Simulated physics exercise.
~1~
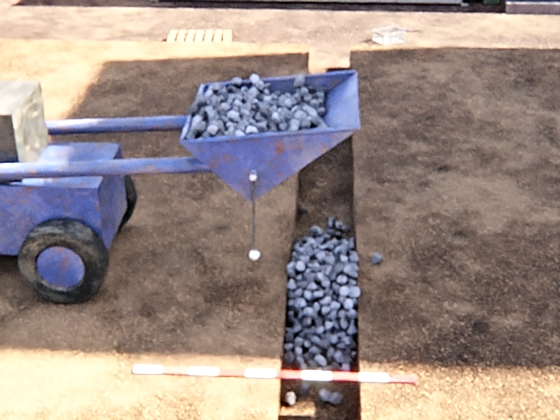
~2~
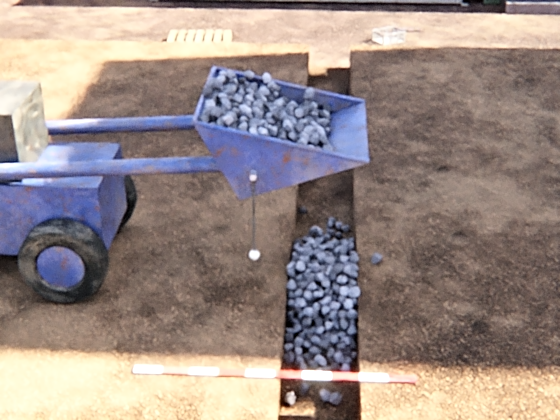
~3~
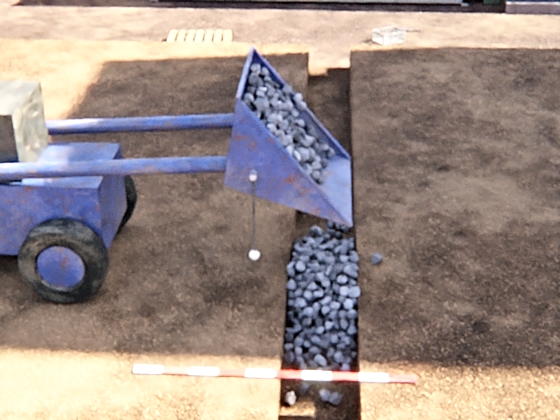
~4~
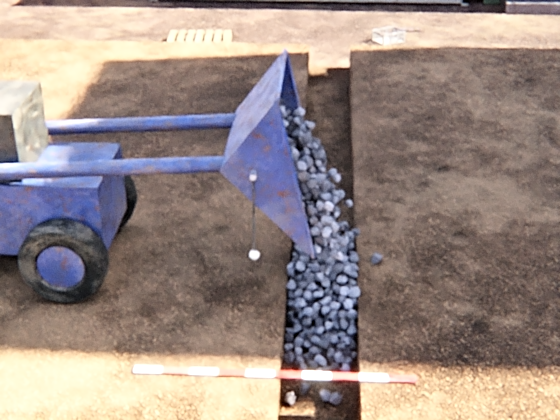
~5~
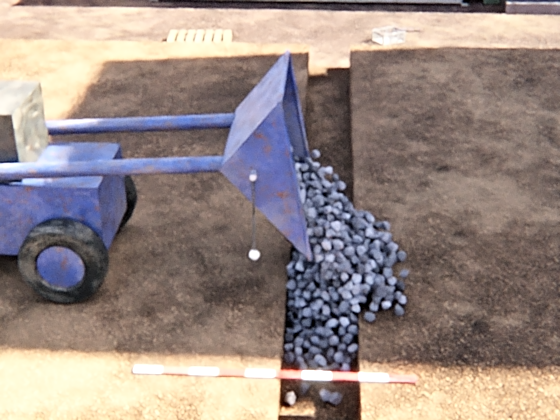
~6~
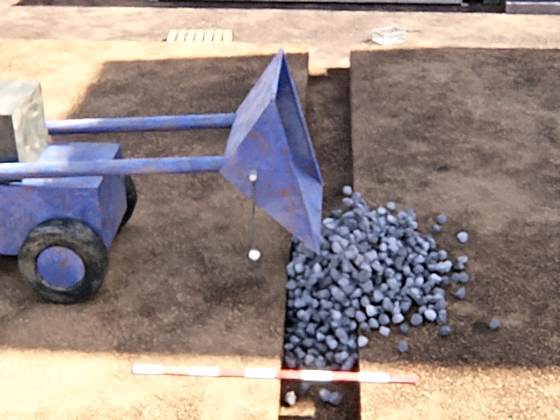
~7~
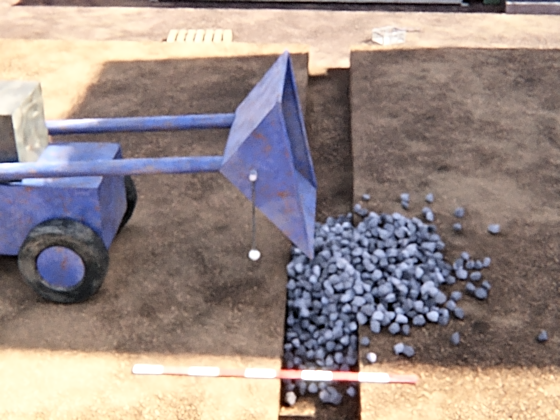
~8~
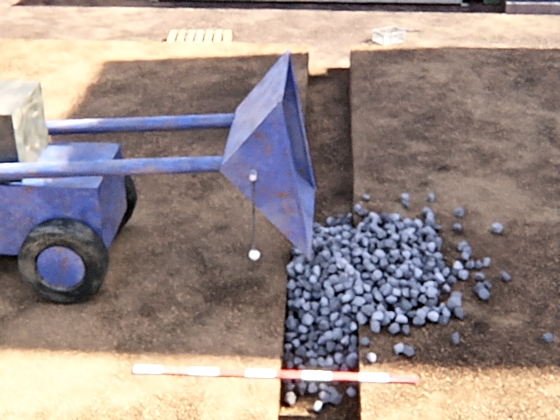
The video shows a blue loader tipping its bucket of grey stones forward over a trench already partly filled with similar stones; they pour out, some filling the trench and others spreading onto the ground to the right, leaving the bucket empty and tilted down beside a loose heap.
